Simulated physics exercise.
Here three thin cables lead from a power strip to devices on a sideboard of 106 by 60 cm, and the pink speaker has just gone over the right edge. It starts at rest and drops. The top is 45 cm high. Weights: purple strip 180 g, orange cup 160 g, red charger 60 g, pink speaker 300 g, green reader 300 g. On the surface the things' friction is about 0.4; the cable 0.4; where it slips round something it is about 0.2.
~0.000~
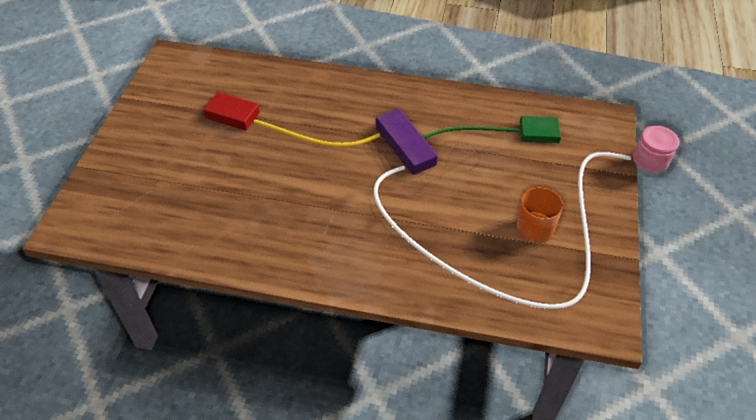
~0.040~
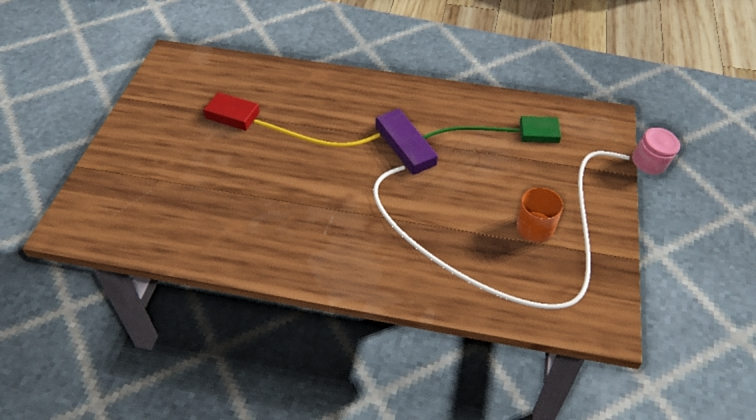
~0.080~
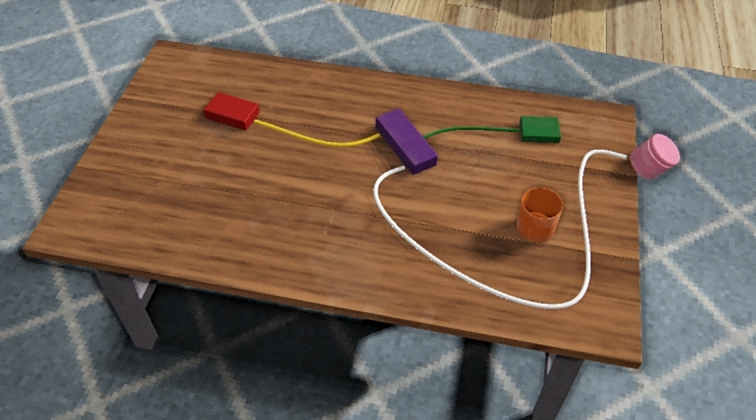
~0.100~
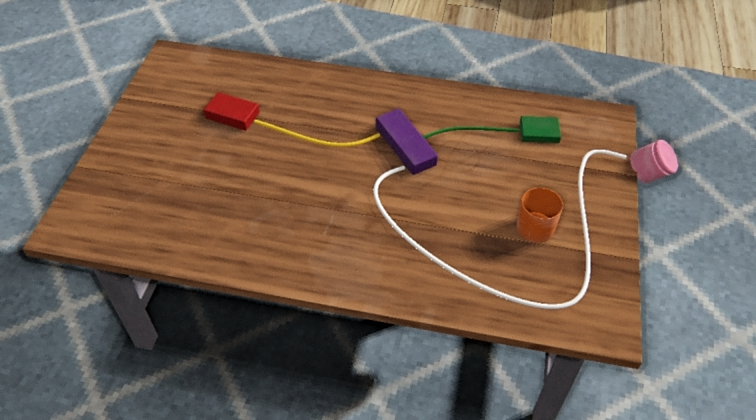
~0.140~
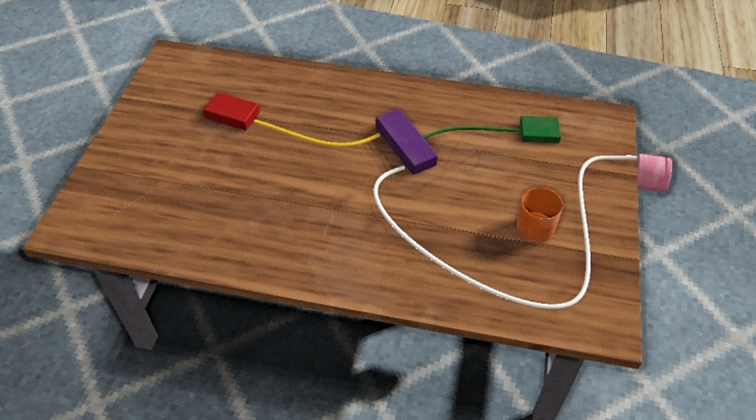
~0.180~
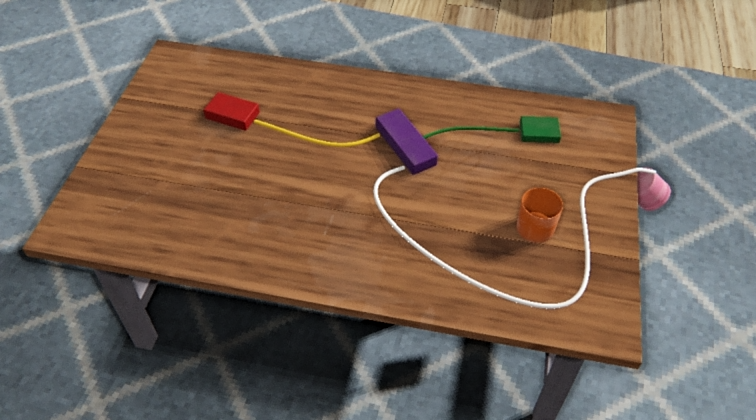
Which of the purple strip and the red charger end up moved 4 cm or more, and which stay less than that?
Outcome: Purple strip in place, red charger in place.
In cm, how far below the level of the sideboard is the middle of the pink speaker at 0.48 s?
Roughly 40 centimetres.
By 0.5 s, the strip's end of the white cable at (414, 169); pink speaker over the edge.
By 0.8 s, the strip's end of the white cable at (414, 169); pink speaker over the edge.
By 1.1 s, the strip's end of the white cable at (414, 169); pink speaker over the edge.
By 1.4 s, the strip's end of the white cable at (414, 169); pink speaker over the edge.
By 2.6 s, the strip's end of the white cable at (414, 169); purple strip 1 cm off its start at (409, 137), red charger 0 cm off its start at (231, 106), pink speaker over the edge.
